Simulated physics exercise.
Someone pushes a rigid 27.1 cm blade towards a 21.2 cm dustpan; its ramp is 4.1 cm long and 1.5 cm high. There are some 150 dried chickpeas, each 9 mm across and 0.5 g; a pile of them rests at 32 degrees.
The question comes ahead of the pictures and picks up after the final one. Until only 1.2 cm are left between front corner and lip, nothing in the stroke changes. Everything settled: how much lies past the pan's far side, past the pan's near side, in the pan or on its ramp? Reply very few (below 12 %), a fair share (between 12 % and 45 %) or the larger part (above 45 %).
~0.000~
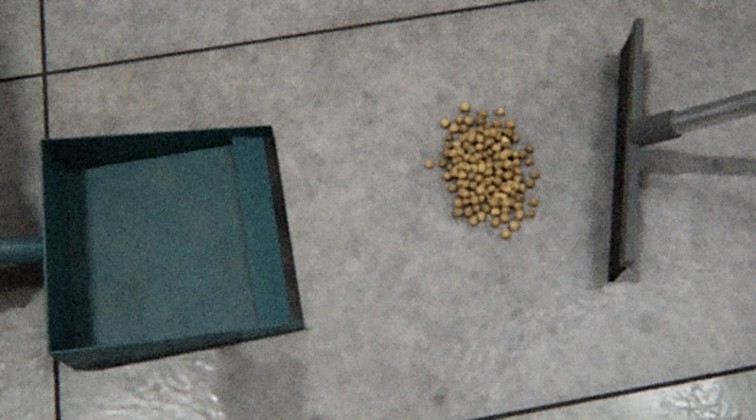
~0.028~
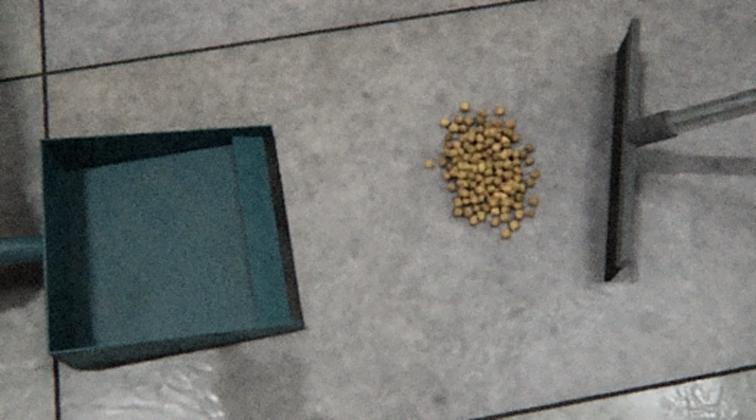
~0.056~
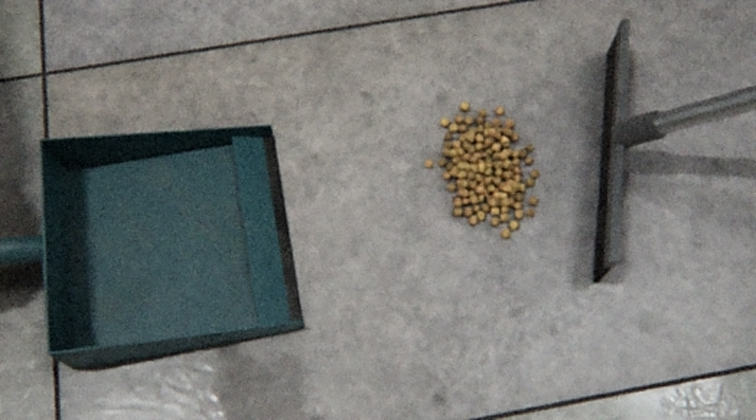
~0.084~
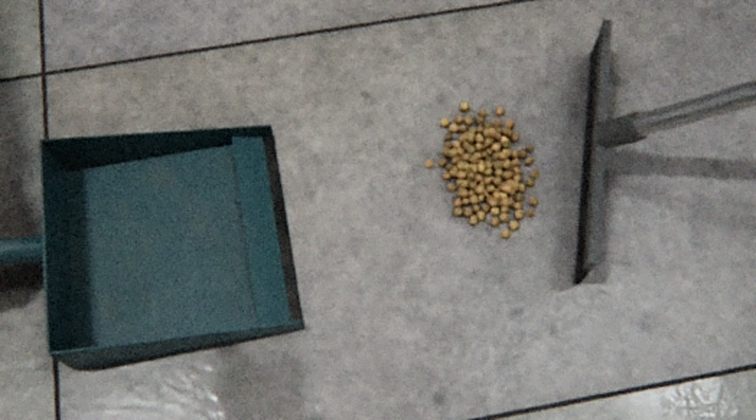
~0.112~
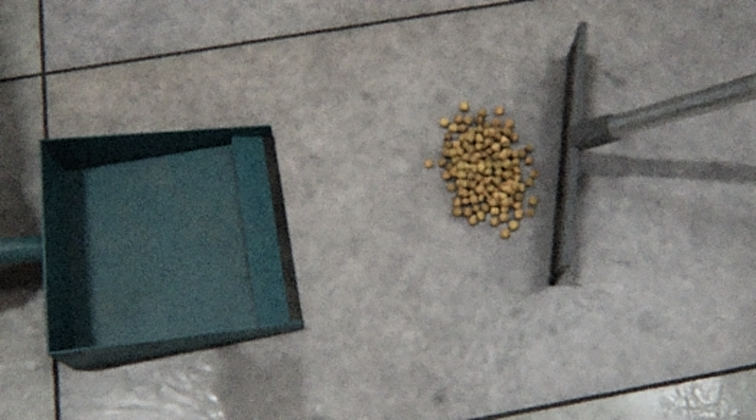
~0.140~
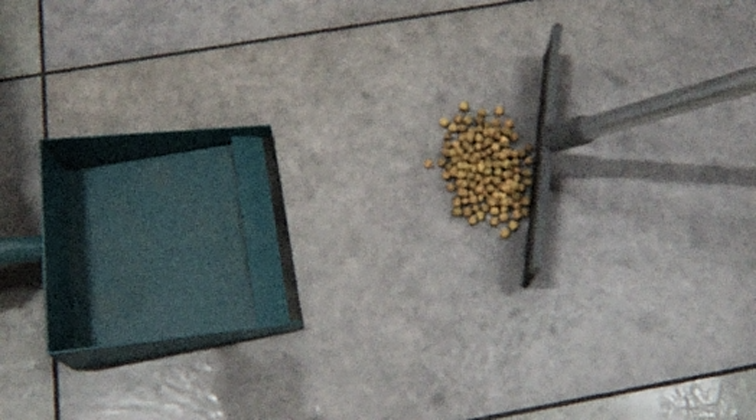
Far side - a fair share; near side - very few; pan - a fair share.
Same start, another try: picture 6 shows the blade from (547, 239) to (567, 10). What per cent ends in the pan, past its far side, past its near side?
You'd see pan at 15, far at 60 and near at 0.
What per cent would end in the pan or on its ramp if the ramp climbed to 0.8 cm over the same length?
I'd expect close to 40 per cent.
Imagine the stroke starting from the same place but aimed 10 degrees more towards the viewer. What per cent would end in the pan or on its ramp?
That gives near 25 in a hundred.
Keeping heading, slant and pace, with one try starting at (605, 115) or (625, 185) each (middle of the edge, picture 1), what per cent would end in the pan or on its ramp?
The two tries give about 35 % and about 30 %.
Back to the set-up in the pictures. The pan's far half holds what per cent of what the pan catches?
Around 80 in a hundred.
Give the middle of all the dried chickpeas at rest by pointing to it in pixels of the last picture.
Look around (273, 166) in the last picture.
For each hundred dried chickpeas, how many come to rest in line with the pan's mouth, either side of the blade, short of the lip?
Share there: Around 40 percent.
Then, at 0.26 s, middle of the blade 15 cm from the lip; 0 % over the lip, far side 10 %, near side 0 %.
After 0.34 s, middle of the blade 8 cm from the lip; 0 % over the lip, far side 20 %, near side 0 %.
After 0.56 s, middle of the blade 6 cm from the lip; 40 % over the lip, far side 25 %, near side 0 %.
In the end, at 1.1 s, far side 25 %, near side 0 %, pan 35 %, in front of the lip or behind the blade 40 %.
